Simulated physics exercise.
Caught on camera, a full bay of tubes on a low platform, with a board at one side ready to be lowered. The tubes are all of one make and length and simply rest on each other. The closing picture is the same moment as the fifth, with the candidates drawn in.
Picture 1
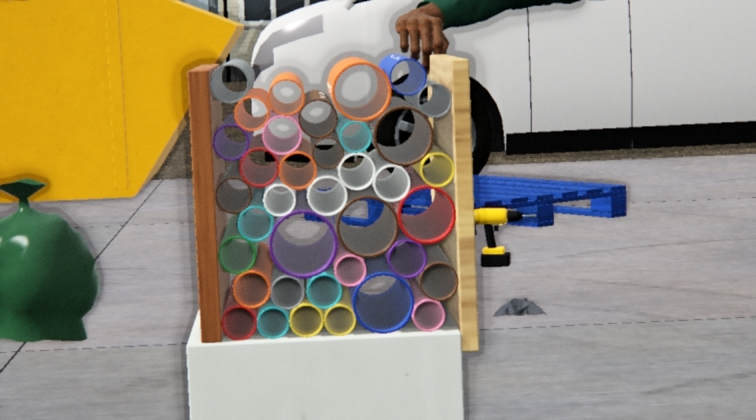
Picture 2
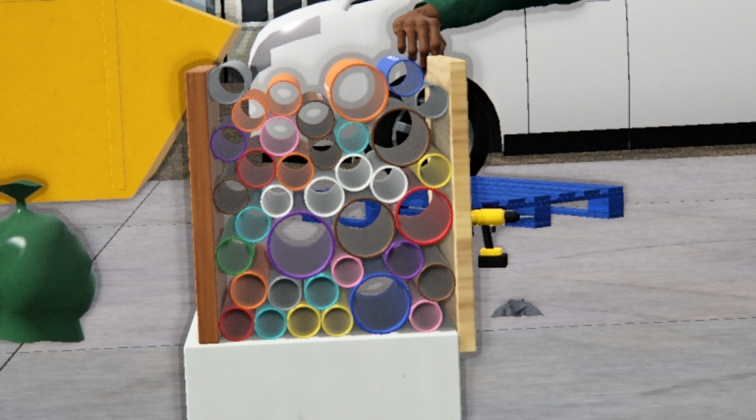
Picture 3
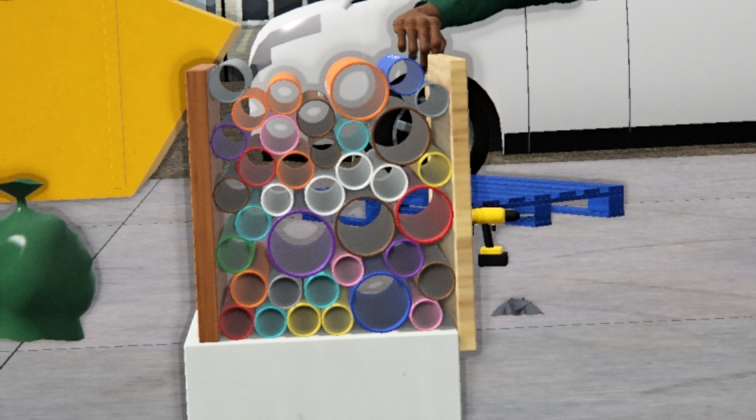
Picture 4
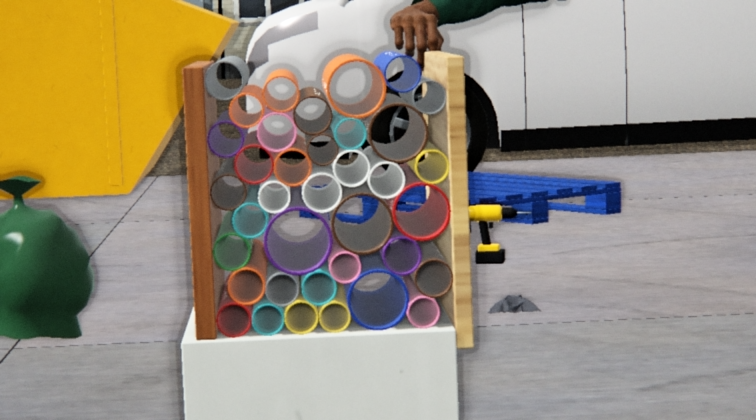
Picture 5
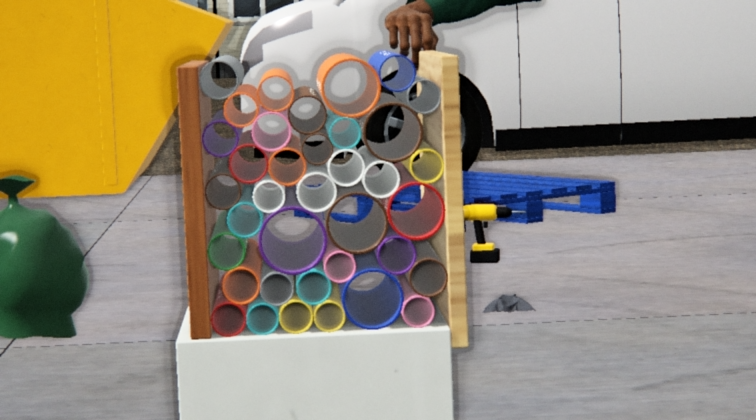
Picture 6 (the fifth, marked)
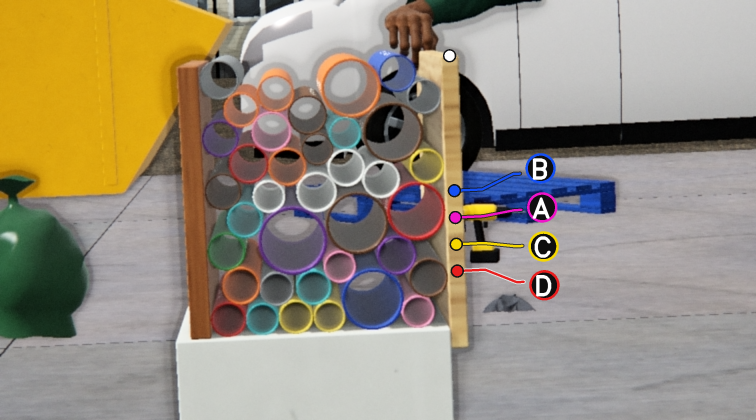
At first, colourful tubes sit stacked between two upright boards on a low white platform, with a hand above the right-hand board and a white vehicle behind. The whole view then shifts very slightly, the stack drifting a little left, while the tubes, boards and hand keep their arrangement with no clear movement.
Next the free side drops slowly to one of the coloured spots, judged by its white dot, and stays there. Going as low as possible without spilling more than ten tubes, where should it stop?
It can be let down to C.
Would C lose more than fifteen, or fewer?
At C, fewer than fifteen.
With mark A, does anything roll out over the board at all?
Yes.
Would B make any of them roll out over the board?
Yes.
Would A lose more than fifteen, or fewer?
At A, fewer than fifteen.
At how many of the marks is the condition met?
Three of the four.
On the copy, A at (455, 217); B at (455, 190); C at (456, 245); D at (457, 271); the white dot at (450, 56).
On C. First, top of the board (443, 139).
Then, top of the board (446, 233).
Finally, top of the board (447, 243), about six out over the board.
By contrast, A about five out over the board; B about six out over the board; D more than ten out over the board.
